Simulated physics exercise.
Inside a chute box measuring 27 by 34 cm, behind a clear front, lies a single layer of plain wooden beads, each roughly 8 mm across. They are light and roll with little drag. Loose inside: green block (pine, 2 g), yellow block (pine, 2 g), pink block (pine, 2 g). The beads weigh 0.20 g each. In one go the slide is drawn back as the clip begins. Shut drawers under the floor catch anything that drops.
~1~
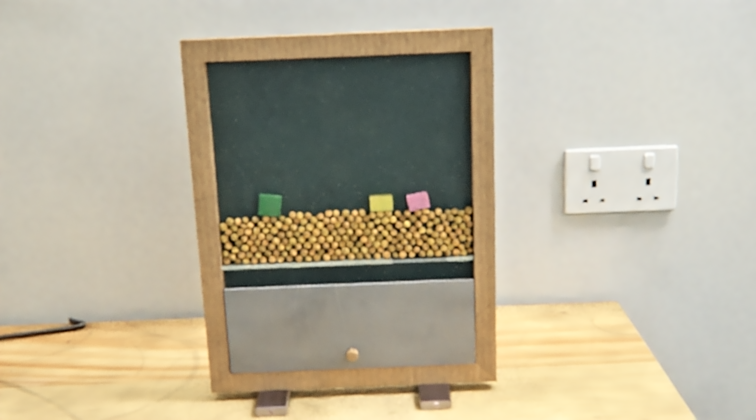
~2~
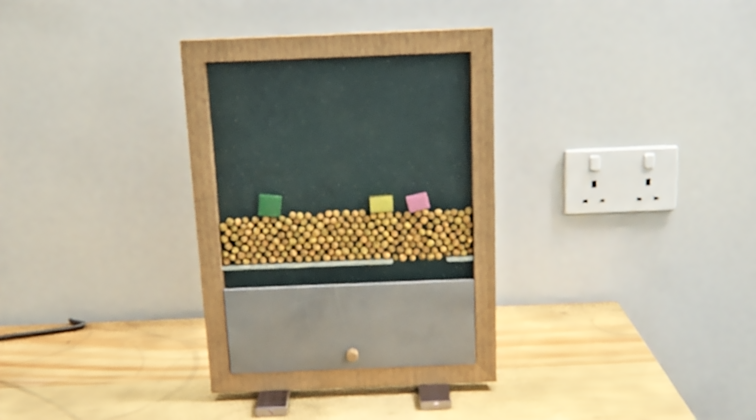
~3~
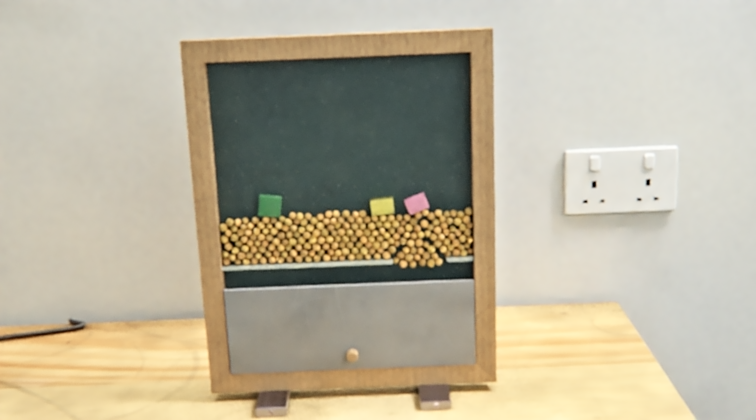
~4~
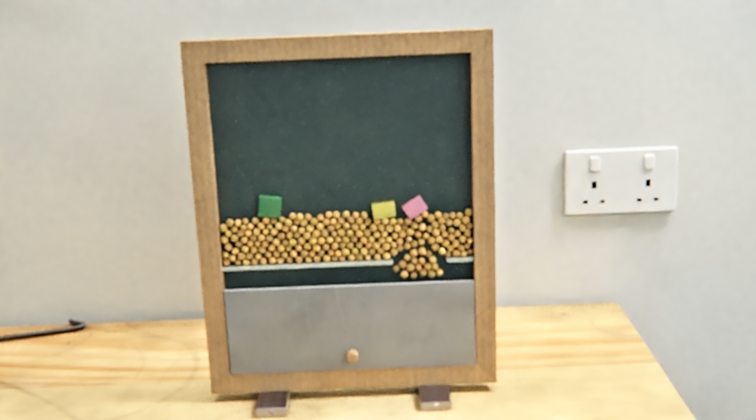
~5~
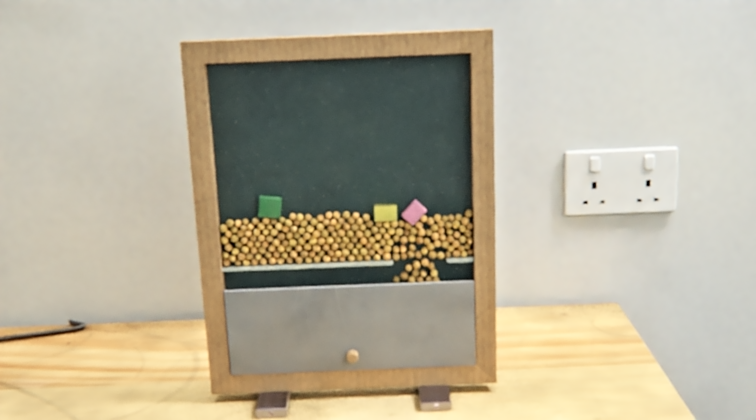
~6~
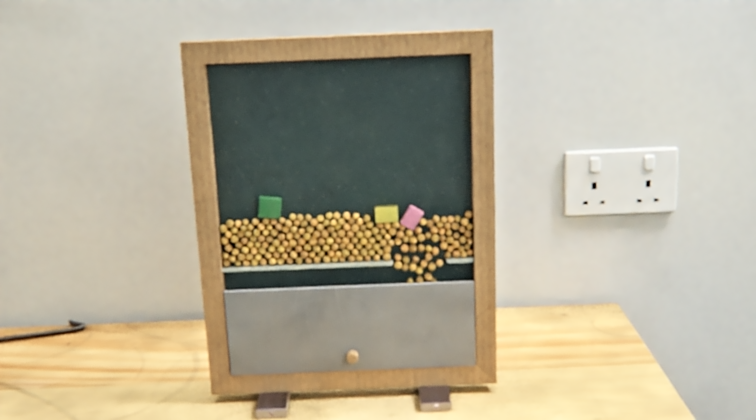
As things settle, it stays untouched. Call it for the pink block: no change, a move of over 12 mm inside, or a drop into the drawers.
A drop.
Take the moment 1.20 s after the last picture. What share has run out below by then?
Close to 45 percent at that moment.
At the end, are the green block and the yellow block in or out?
Green block still there, yellow block gone.
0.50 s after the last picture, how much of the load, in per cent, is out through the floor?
Roughly 40 %.
Then, 0.15 s after the last picture, 30 % are out; green block moved 0.0 cm tilted 7°; yellow block moved 5.4 cm tilted 41°; pink block below the floor.
Then, 0.50 s after the last picture, 40 % are out; green block moved 0.0 cm tilted 7°; yellow block below the floor; pink block below the floor.
Then, 1.20 s after the last picture, 45 % are out; green block moved 0.0 cm tilted 7°; yellow block below the floor; pink block below the floor.
All still 1.4 s after it, 45 % are out; green block moved 0.0 cm tilted 7°; yellow block below the floor; pink block below the floor.
